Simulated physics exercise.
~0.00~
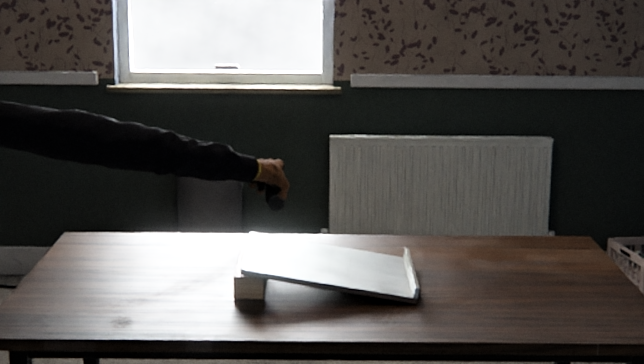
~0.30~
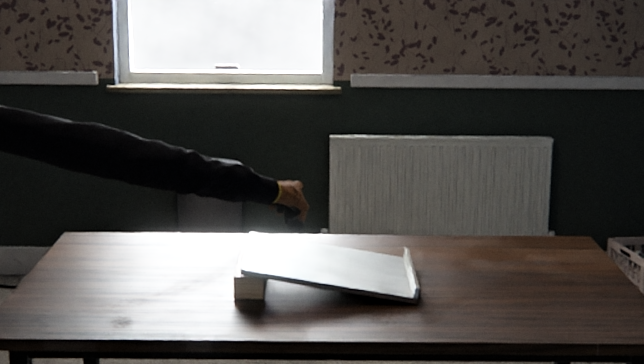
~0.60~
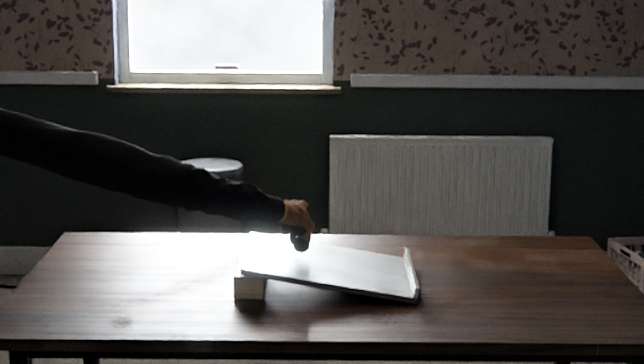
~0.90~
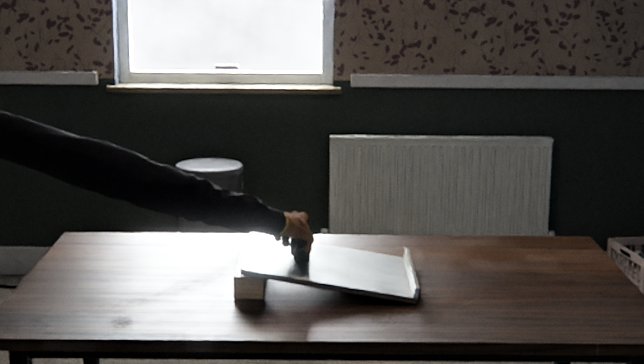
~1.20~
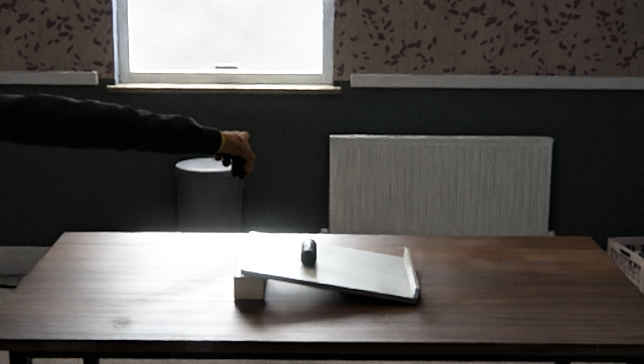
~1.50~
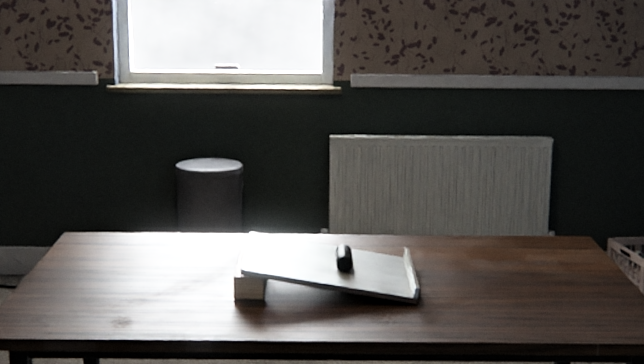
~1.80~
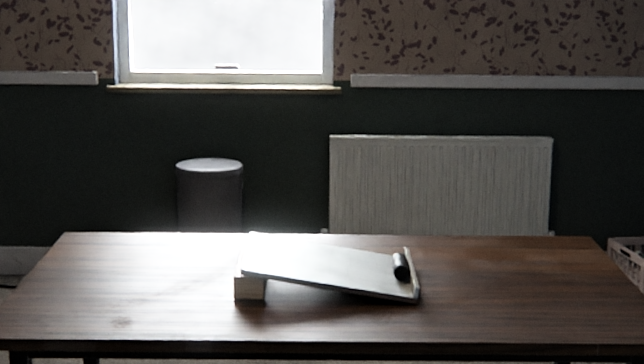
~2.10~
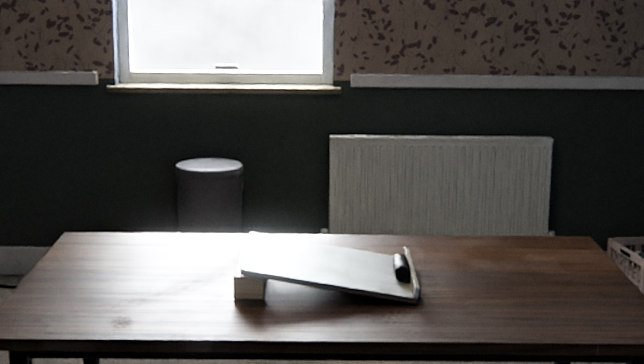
A small black cylinder was lowered by a hand onto the upper part of a tilted board propped on a block, and once let go, it rolled down to the right and came to rest against the raised edge at the bottom.
